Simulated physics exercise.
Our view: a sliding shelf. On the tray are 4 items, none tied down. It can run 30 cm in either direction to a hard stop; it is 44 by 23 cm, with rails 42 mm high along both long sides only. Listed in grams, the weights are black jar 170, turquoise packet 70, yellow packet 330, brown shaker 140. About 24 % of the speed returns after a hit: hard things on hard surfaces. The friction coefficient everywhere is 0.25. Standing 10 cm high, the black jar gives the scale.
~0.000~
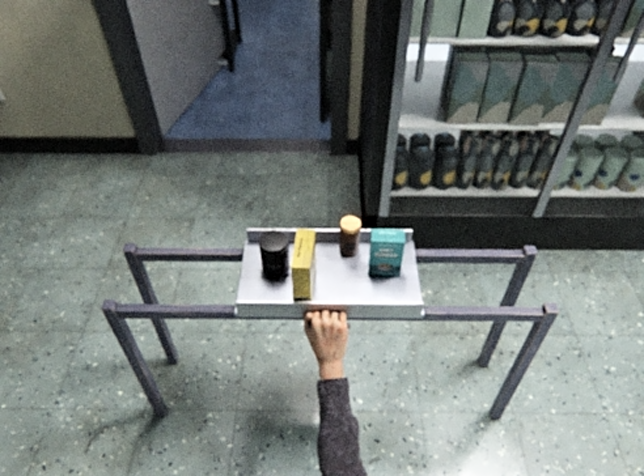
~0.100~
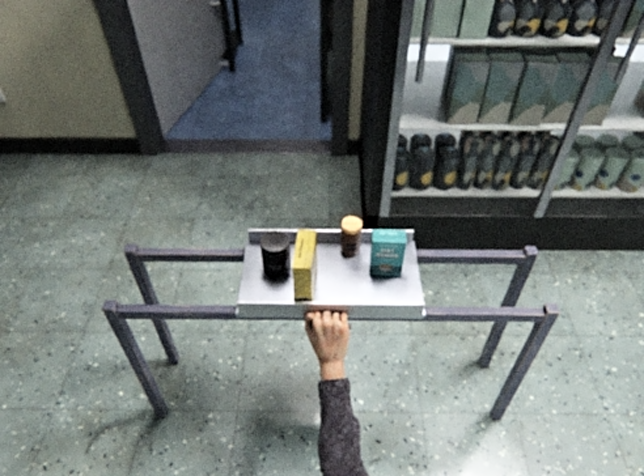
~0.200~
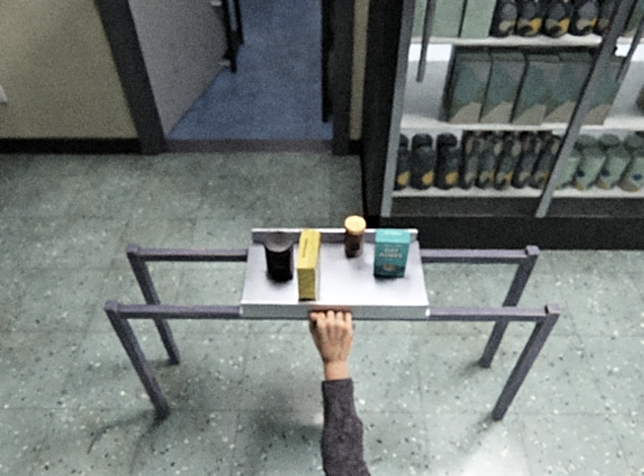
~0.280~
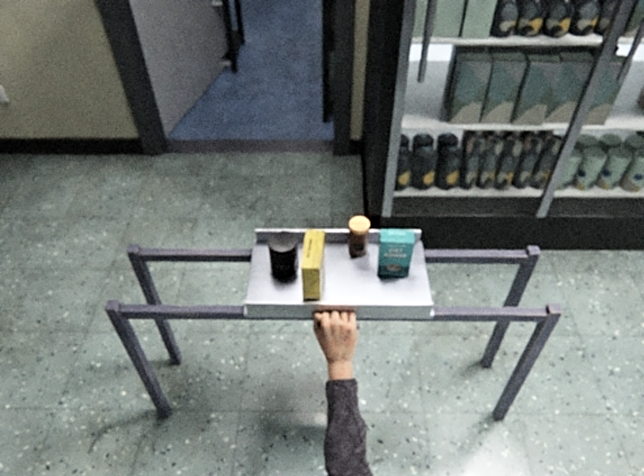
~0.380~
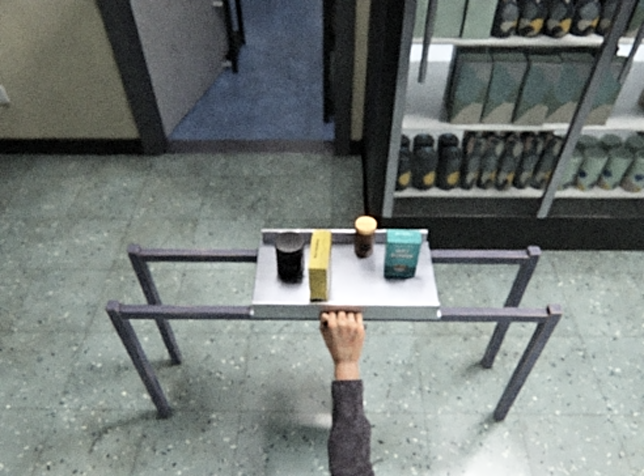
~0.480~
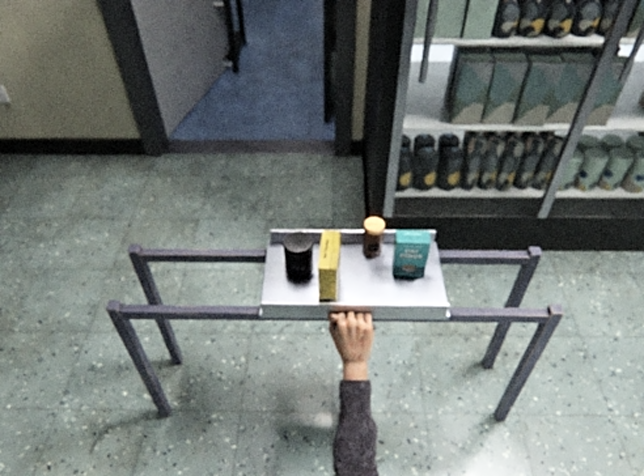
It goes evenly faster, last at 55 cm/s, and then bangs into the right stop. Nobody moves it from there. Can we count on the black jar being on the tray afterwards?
It is still on the tray.
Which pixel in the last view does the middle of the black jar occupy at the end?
The resting point is around (420, 256).
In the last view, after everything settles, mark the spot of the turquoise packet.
Its middle settles close to pixel (534, 255).
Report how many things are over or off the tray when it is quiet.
The count comes out at 0.
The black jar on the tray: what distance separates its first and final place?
Start to finish, roughly 5 cm.
Around 1.18 s, tray 30 cm right; black jar shifted 3 cm near (409, 255); yellow packet shifted 3 cm; brown shaker shifted 3 cm.
Finally (1.7 s), not toppled but over 5 cm from the start, black jar, turquoise packet, yellow packet and brown shaker. In the last view, black jar near (420, 256).
